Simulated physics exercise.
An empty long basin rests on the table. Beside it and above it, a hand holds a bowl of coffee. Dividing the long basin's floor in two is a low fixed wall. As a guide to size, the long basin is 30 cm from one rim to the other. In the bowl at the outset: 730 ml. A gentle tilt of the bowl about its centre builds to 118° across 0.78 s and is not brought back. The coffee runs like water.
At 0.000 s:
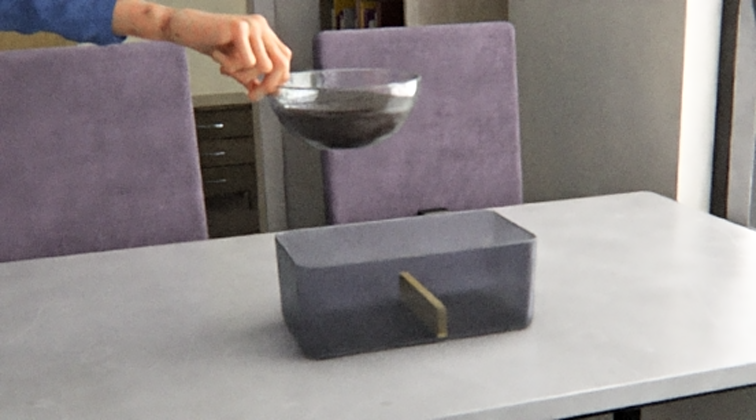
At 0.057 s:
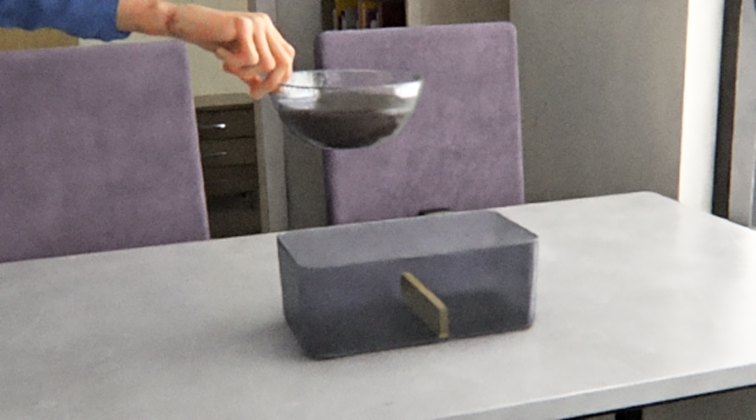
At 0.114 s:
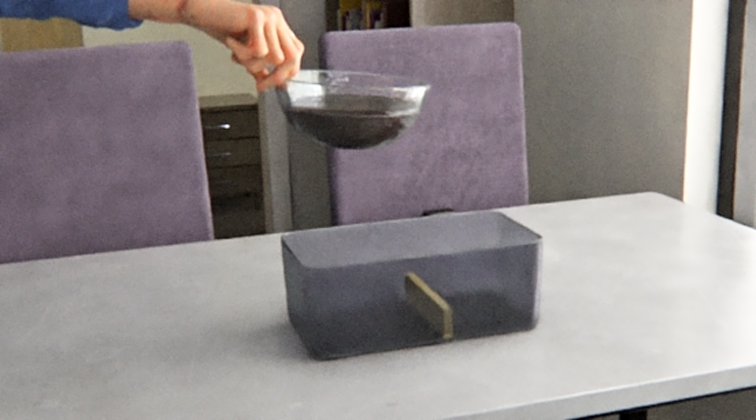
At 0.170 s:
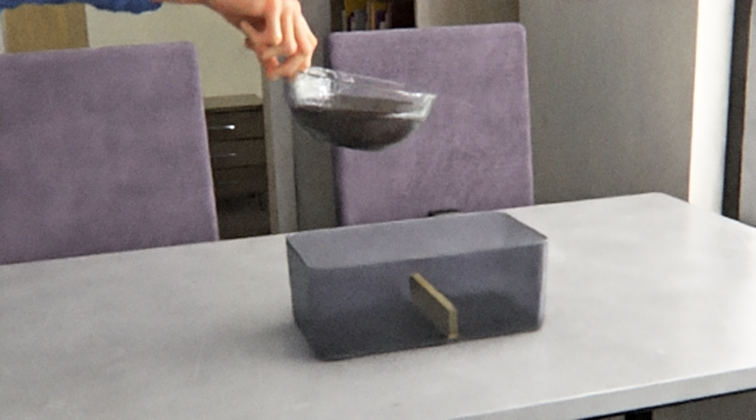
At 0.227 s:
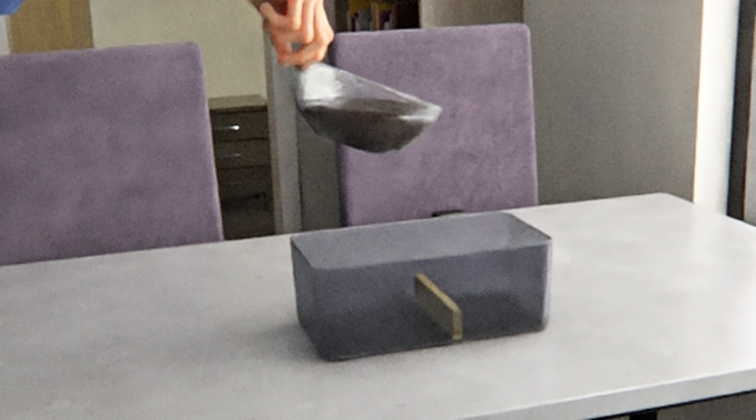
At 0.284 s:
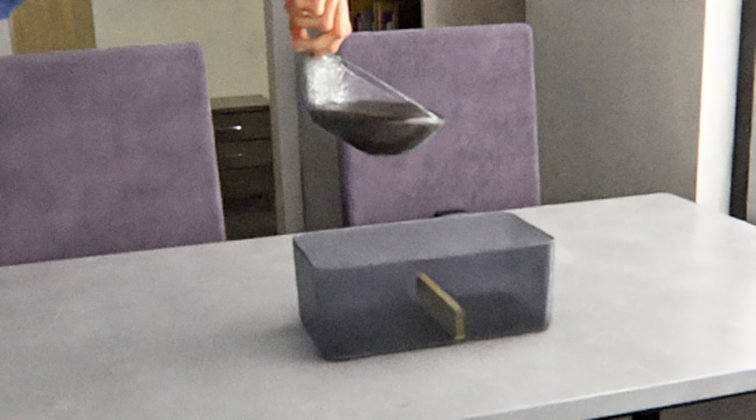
The video shows a hand holding a clear glass bowl of dark liquid above an empty, translucent grey basin on a table, then steadily tilting the bowl to the right as the liquid shifts toward its lowered rim.
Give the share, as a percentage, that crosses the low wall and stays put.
Around 61 %.
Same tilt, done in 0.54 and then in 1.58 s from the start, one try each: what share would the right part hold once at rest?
Respectively 55 and 85 %.
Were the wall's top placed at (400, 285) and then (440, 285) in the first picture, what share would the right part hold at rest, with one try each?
One try each: Around 80 percent and then around 50 percent.
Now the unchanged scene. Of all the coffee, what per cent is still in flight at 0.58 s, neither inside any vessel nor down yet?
34 %.
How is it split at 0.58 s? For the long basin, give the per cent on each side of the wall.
Lab note: Left near 0, right near 60.
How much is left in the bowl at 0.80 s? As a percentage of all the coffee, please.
Around 0 in a hundred is still there.
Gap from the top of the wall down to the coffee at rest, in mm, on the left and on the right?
Left roughly 28 mm; right roughly 14 mm.
After 0.58 s the tilt is 100° and 6 per cent is still to pour, 0 is left of the wall and 60 right of it.
After 0.80 s the tilt is 118° and 0 per cent is still to pour, 23 is left of the wall and 59 right of it.
After 1.03 s the tilt is 118° and 0 per cent is still to pour, 32 is left of the wall and 63 right of it.
After 1.28 s the tilt is 118° and 0 per cent is still to pour, 35 is left of the wall and 61 right of it.
In the end 35 per cent lies left of the wall, 61 right of it and 5 outside.
